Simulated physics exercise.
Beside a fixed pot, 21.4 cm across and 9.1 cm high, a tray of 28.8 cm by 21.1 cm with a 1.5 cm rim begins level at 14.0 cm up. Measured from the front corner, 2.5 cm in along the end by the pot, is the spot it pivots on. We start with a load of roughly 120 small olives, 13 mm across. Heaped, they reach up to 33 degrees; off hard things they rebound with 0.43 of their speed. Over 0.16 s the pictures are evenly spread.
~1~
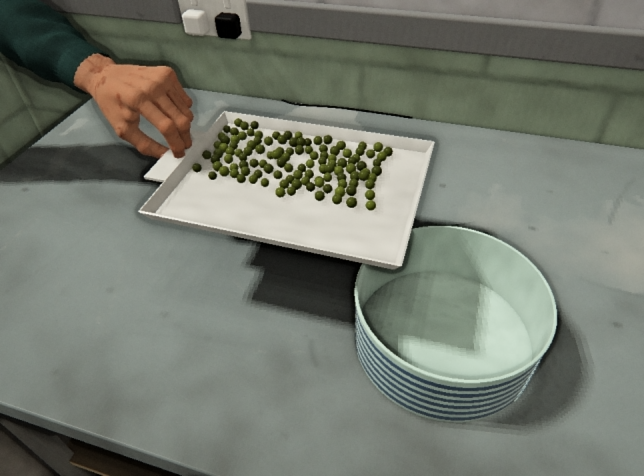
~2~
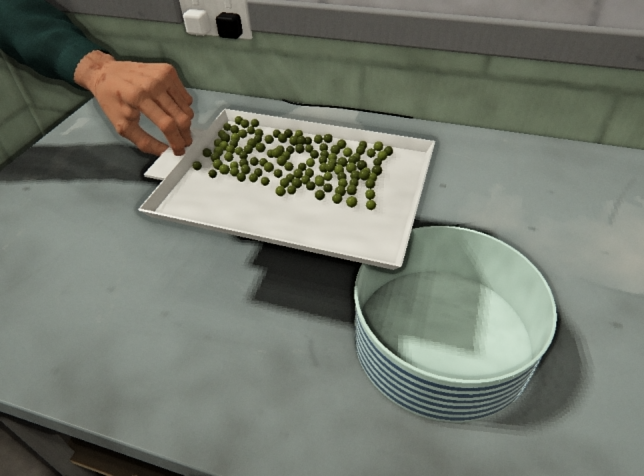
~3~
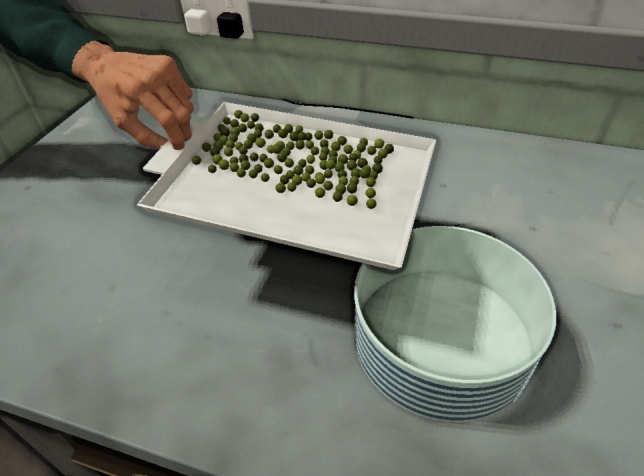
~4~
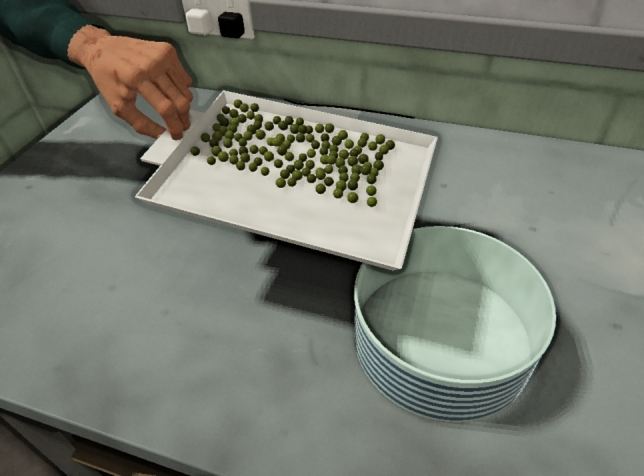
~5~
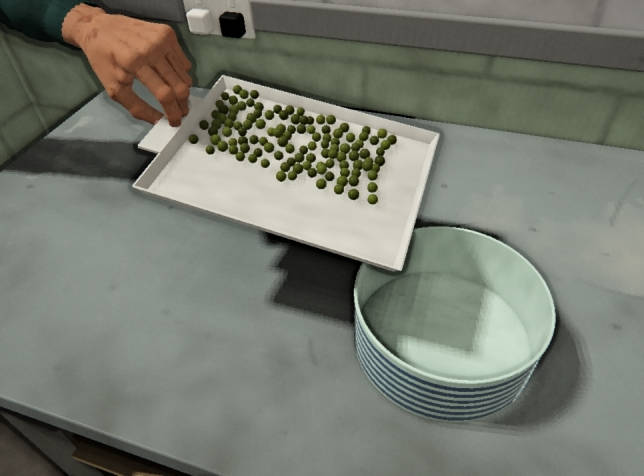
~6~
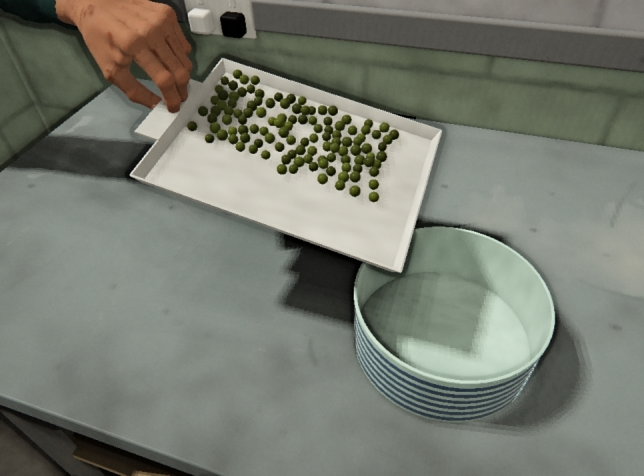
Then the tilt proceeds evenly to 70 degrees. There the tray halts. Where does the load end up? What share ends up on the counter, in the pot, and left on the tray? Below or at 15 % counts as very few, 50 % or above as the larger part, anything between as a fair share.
Counter - very few, pot - the larger part, left on the tray - very few.
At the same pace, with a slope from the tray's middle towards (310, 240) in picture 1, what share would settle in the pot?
My guess is roughly 45 percent.
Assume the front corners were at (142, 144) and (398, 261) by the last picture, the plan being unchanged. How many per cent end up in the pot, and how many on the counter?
Pot 35; counter 55.
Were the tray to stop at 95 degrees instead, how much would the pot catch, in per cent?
I'd say close to 100 percent.
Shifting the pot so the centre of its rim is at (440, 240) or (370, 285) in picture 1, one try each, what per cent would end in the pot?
I'd say close to 30 percent for the first spot and 70 percent for the second.
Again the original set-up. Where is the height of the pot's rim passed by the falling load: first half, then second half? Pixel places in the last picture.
Early: About (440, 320); late: About (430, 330).
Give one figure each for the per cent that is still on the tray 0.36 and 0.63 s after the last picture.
The figures go 95 and then 5.
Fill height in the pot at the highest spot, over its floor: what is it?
Roughly 3.0 cm up.
Then, 0.22 s after the last picture, tilt 43 degrees; the tray holds 100 %, the pot 0 %.
Then, 0.36 s after the last picture, tilt 62 degrees; the tray holds 95 %, the pot 0 %.
Then, 0.63 s after the last picture, tilt 70 degrees; the tray holds 5 %, the pot 90 %.
In the end, counter 0 %, pot 95 %, tray 5 %.
